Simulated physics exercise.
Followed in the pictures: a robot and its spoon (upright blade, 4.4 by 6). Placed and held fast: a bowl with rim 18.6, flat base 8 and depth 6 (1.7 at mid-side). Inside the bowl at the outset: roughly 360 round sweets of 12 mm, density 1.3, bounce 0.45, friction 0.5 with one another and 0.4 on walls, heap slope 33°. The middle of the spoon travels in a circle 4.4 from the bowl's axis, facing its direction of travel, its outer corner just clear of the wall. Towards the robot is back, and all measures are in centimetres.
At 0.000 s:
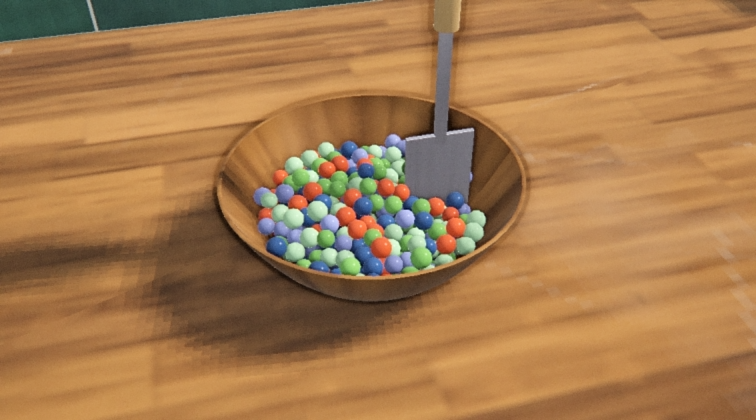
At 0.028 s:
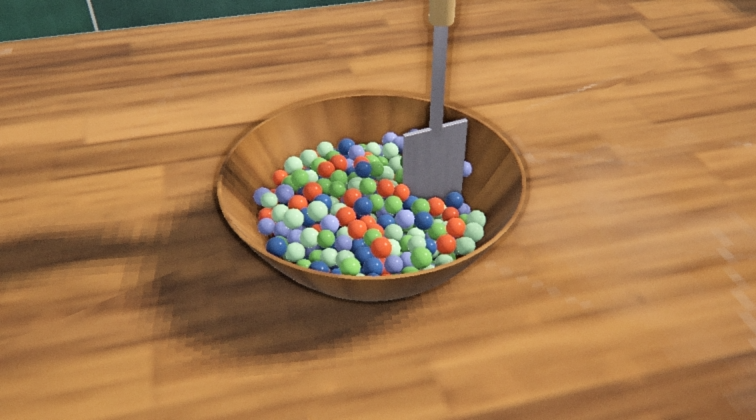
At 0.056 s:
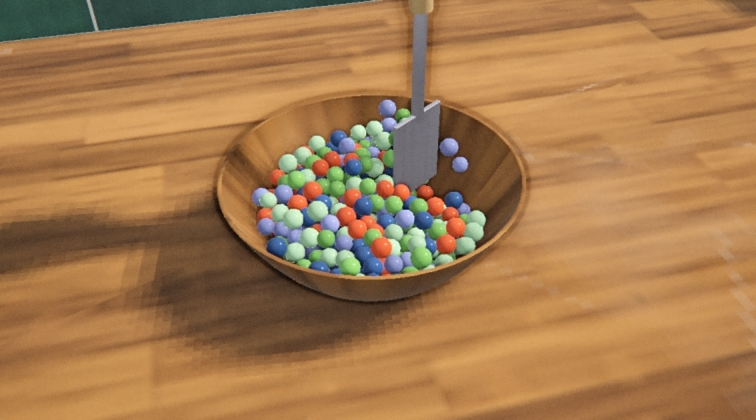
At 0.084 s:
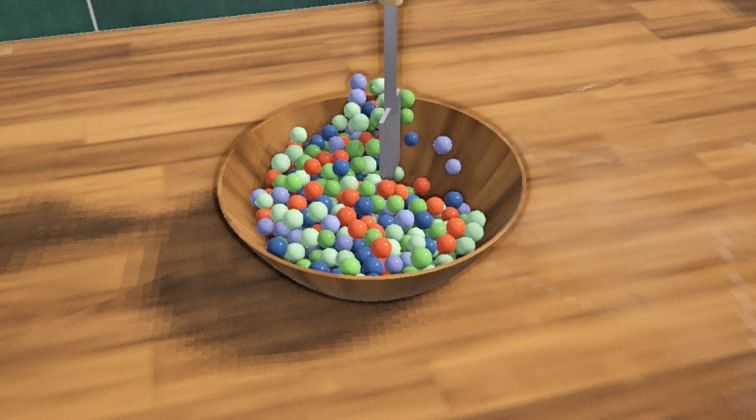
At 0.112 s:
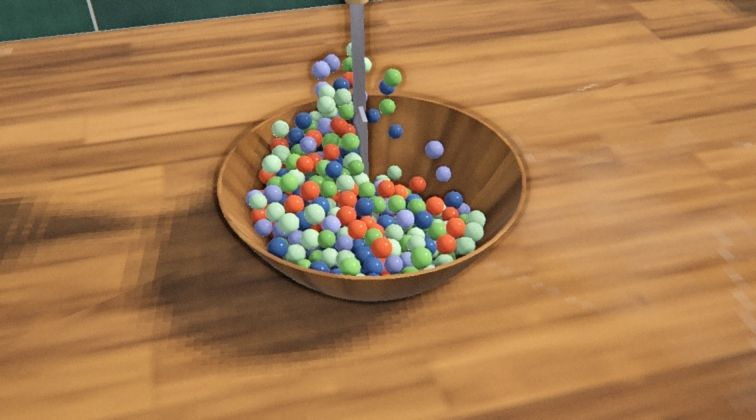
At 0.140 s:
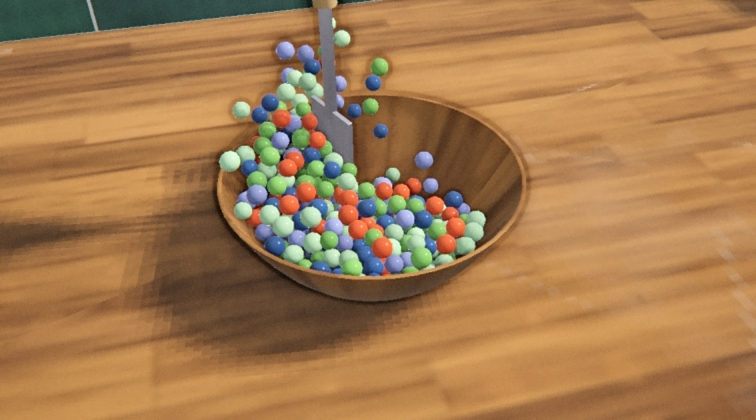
On a wooden countertop with a strip of green tile at the upper left, a fixed view looks down at an angle on a brown wooden bowl. The bowl holds a heap of small red, blue, lavender, green and pale mint balls, with a grey flat-bladed spoon upright at the right. The spoon sweeps leftward along the back, turning its blade and pushing balls up at the back left, some flying above the rim.
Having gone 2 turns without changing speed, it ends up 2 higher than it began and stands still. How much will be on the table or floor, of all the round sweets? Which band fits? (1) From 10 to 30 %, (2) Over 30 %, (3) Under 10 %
The answer is 2.
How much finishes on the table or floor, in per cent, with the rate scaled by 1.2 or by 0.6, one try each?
It would be about 45 and 20 percent respectively.
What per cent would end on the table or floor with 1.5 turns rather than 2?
I'd expect around 35 per cent.
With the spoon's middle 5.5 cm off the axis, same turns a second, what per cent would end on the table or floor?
That would make it around 20 percent.
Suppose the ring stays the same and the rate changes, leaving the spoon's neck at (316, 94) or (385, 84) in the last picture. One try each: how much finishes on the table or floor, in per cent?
First try: About 50 %; second try: About 20 %.
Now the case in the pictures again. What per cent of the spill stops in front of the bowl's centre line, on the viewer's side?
60 per cent, roughly.
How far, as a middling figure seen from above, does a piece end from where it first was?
Something near 10 cm, measured level.
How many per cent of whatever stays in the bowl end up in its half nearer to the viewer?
I'd say around 45 per cent.
After 0.39 s, 348° round, highest piece 10 above the table; 240 in the bowl, 68 on the table or floor, 47 in flight or on the tool.
After 0.64 s, 223° round, highest piece 6 above the table; 211 in the bowl, 141 on the table or floor, 3 in flight or on the tool.
After 0.97 s, 0° round, highest piece 5 above the table; 211 in the bowl, 144 on the table or floor.
After 1.67 s, 0° round, highest piece 5 above the table; 211 in the bowl, 144 on the table or floor.
In the end, 211 in the bowl, 144 on the table or floor. That is 41 % on the table or floor.
